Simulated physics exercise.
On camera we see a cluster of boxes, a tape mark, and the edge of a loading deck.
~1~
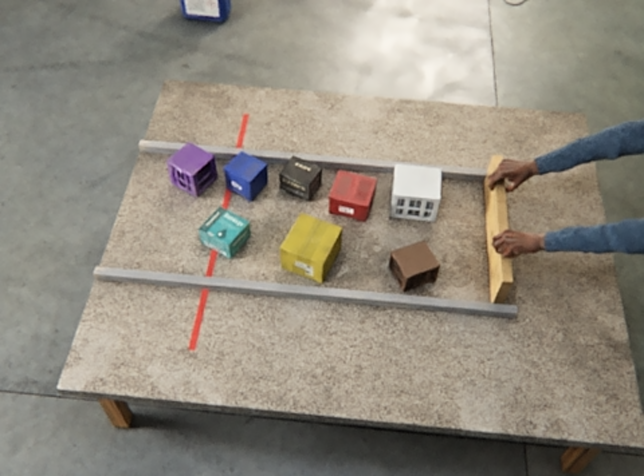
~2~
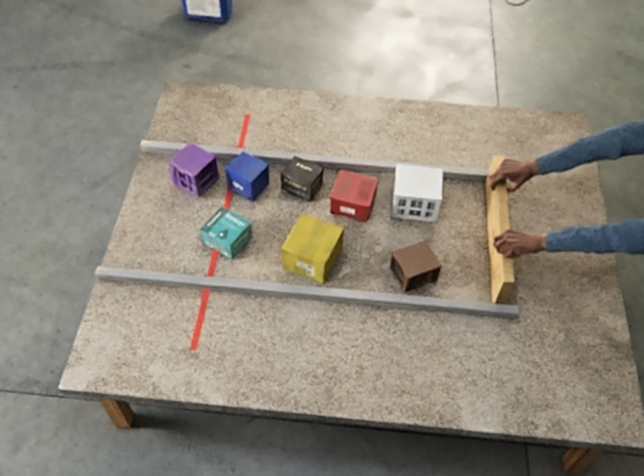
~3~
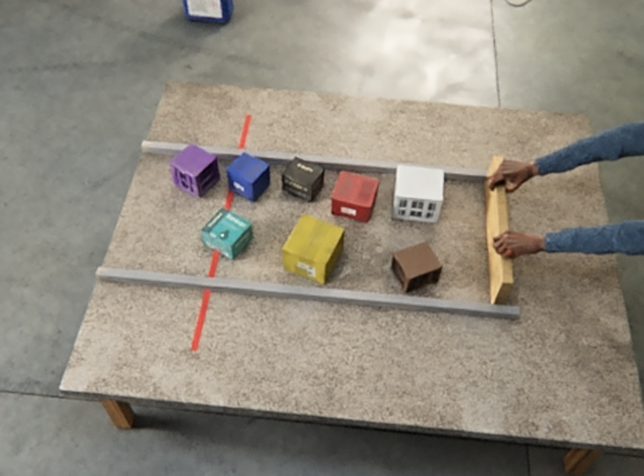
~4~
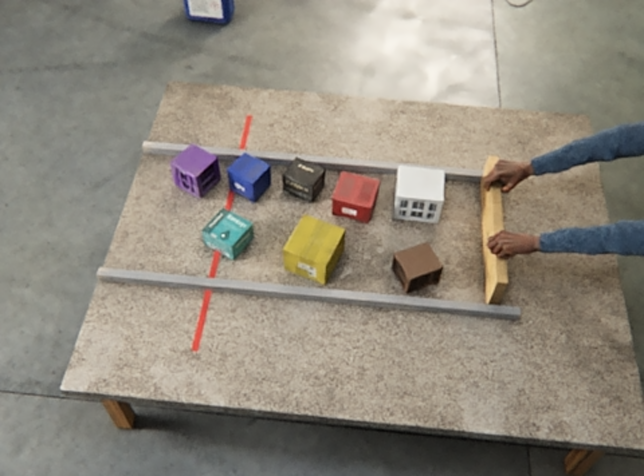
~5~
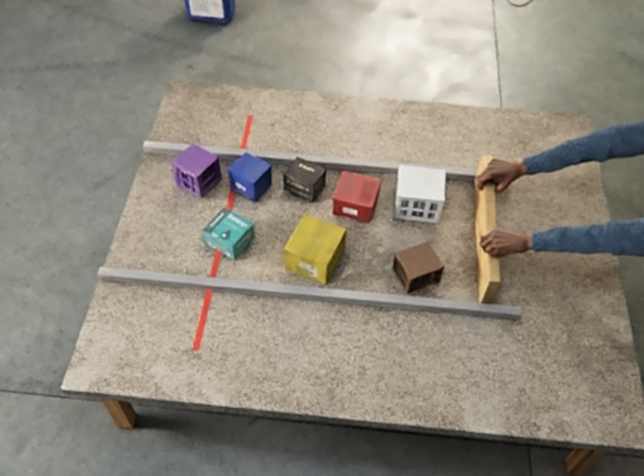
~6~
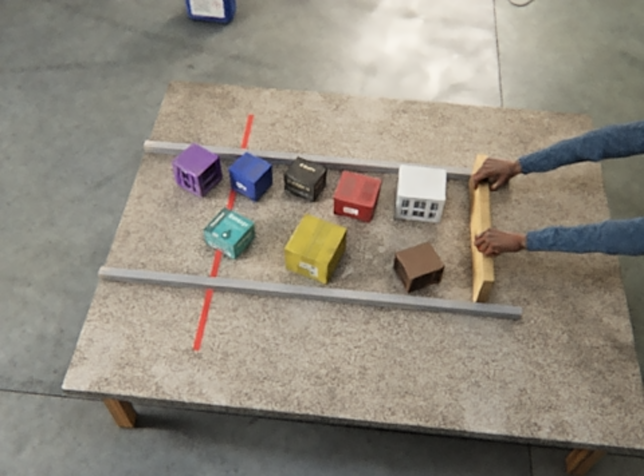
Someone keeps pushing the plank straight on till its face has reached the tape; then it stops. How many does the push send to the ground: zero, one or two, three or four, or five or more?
So the tally of ones that come down is one, perhaps two, really.
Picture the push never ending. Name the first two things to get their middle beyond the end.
Listed earliest first, it's the purple crate and then the blue tote.
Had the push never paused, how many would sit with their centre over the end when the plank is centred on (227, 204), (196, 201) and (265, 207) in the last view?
Over the end: 2, 4, 1.
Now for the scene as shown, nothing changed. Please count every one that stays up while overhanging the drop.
Number: 2.
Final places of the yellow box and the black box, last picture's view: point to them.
Result: One at about (159, 236), the other at about (144, 157).
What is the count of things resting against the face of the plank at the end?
At rest, 2 are in contact.
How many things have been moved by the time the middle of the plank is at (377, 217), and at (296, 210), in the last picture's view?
Up to then 6, and up to the other point 8.
A little later, none off yet; purple crate at rest near (198, 170); turquoise box at rest near (230, 233); blue tote at rest near (251, 177).
Next, none off yet; purple crate shifted about its own width near (174, 167); turquoise box moving near (228, 233); blue tote shifted about its own width near (208, 169).
Later still, none off yet; purple crate tilted well over near (113, 171); turquoise box shifted about its own width near (171, 229); blue tote shifted well along near (150, 164).
When it is over, the number that fall off is one or two; down, blue tote and purple crate.
